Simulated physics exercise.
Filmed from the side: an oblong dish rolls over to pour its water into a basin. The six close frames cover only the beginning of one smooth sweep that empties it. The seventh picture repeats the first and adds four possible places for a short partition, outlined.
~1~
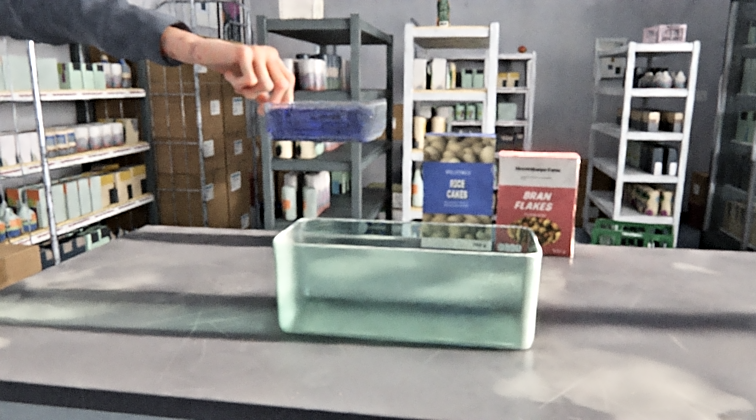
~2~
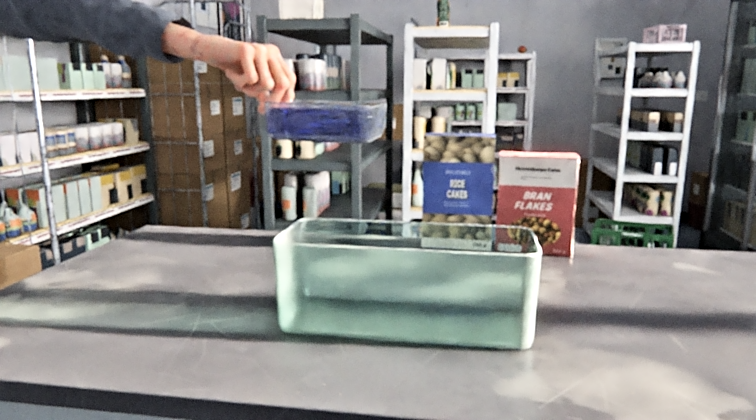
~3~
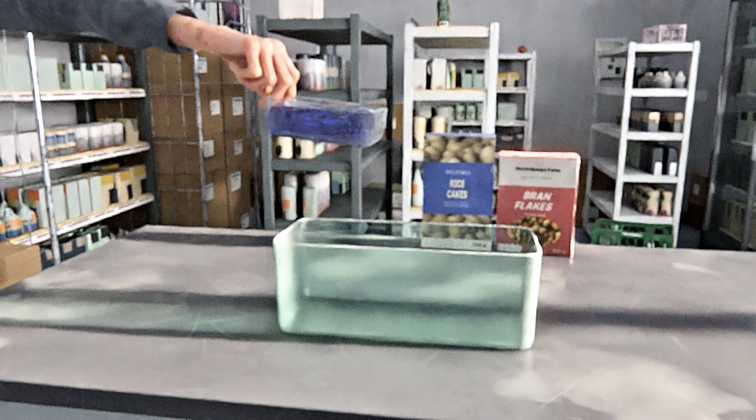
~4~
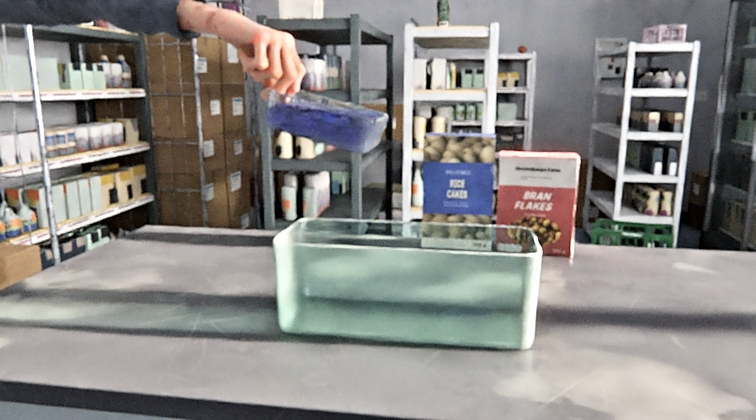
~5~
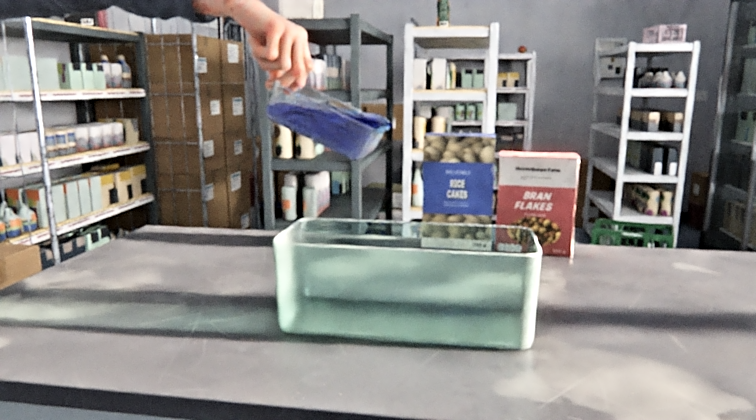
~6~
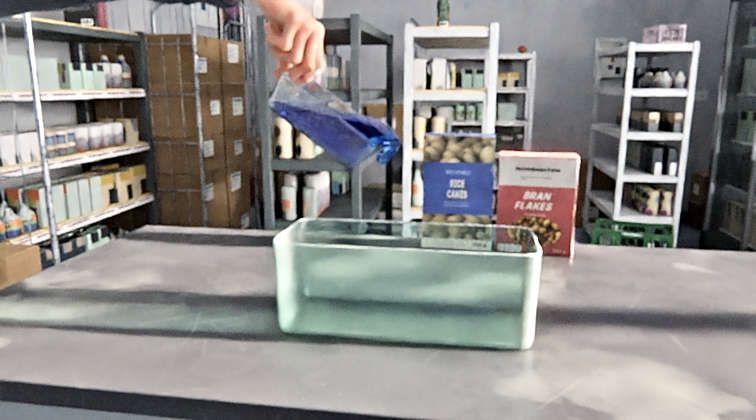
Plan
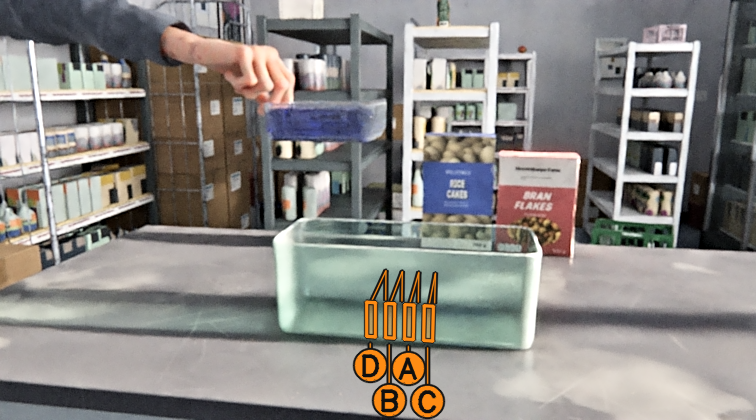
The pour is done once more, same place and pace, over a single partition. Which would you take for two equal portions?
I would pick position C.
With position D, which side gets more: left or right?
The right side.
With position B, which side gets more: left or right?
The right one.
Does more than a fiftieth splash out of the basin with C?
Yes, it does.
In orange, A at (408, 346); B at (389, 344); C at (427, 347); D at (370, 343).
With A, about 24 % ends left of the wall and 68 % right of it; 8 % is lost outside.
With B, about 15 % ends left of the wall and 78 % right of it; 7 % is lost outside.
With C, about 48 % ends left of the wall and 44 % right of it; 8 % is lost outside.
With D, about 9 % ends left of the wall and 84 % right of it; 7 % is lost outside.
